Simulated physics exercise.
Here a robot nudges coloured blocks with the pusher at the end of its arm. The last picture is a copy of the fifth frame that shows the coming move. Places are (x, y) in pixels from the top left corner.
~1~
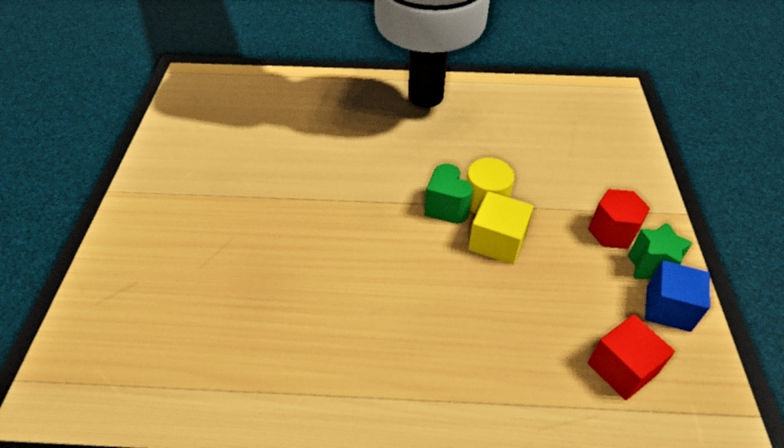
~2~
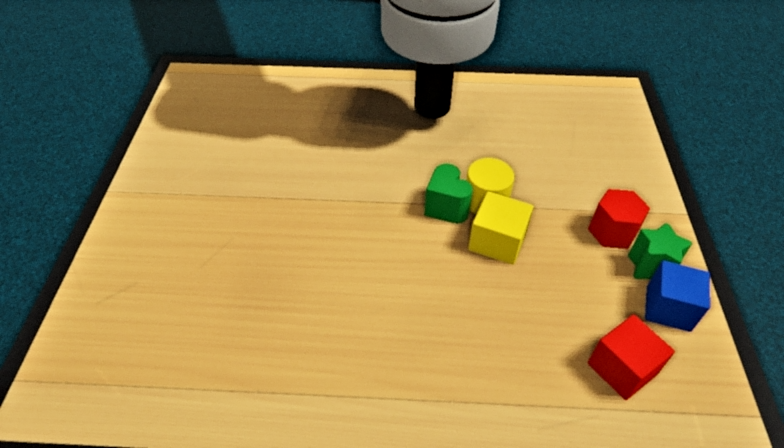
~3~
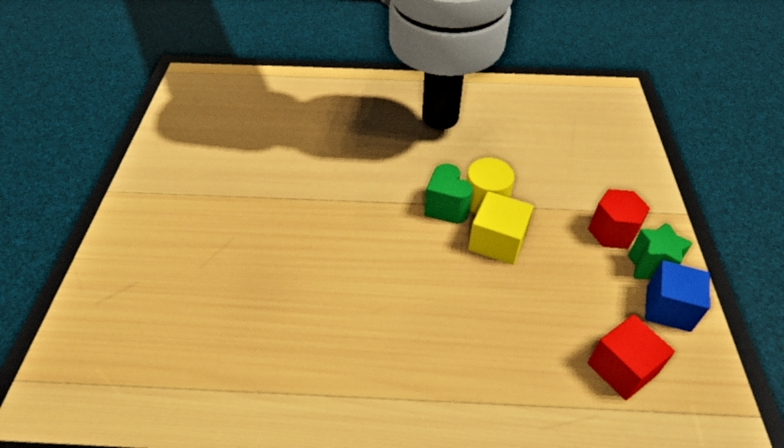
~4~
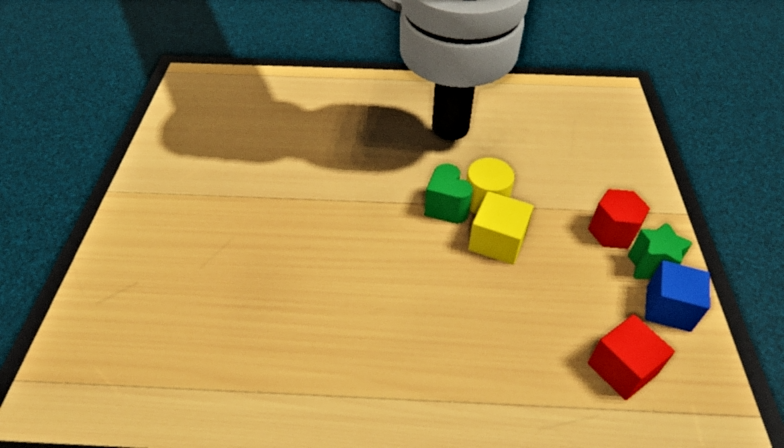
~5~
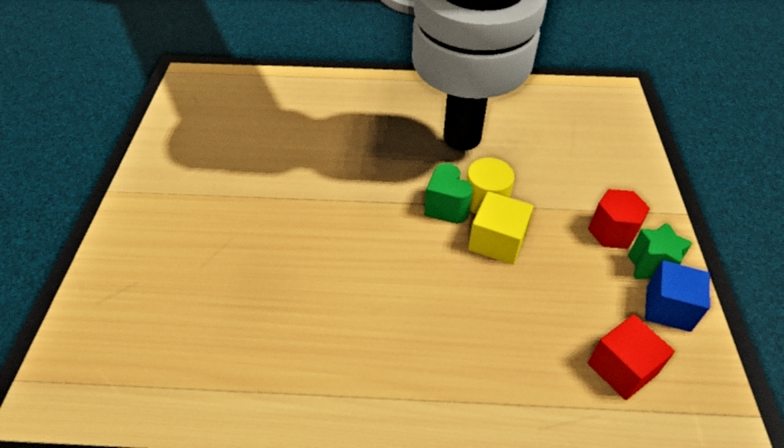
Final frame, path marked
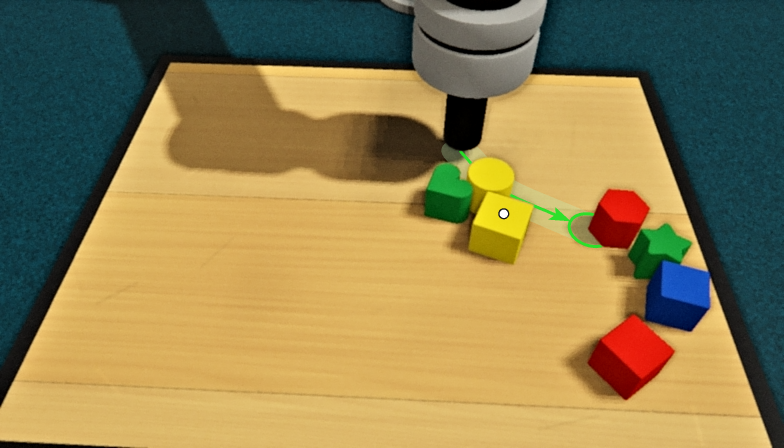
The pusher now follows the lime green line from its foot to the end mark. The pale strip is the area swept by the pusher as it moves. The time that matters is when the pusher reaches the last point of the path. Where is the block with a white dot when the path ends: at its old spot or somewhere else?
It gets moved.
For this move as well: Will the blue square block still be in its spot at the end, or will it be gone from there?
My prediction: It remains in place.
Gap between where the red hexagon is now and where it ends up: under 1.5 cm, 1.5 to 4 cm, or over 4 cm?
Between 1.5 and 4 cm.
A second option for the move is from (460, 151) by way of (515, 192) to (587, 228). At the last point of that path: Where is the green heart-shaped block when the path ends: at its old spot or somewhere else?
It ends up on the same spot.
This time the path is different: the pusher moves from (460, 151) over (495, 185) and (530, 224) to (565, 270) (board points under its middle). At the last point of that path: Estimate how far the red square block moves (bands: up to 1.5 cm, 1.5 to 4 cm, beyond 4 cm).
It shifts by less than 1.5 cm.
Path on the board, from (460, 151) over (513, 196) to (591, 230); the dot is on the yellow square block.
The first path, step by step. One third of the way, pusher at (494, 171); yellow cylinder at (494, 187); yellow square block at (504, 224), turned 20° anticlockwise.
Two thirds of the way, pusher at (541, 196); yellow cylinder at (504, 199); yellow square block at (500, 239), turned 35° anticlockwise.
At the end, pusher at (596, 218); yellow cylinder at (504, 199); yellow square block at (500, 239), turned 35° anticlockwise; red hexagon at (649, 210), turned 15° anticlockwise; green star-shaped block at (671, 243); blue square block in place.
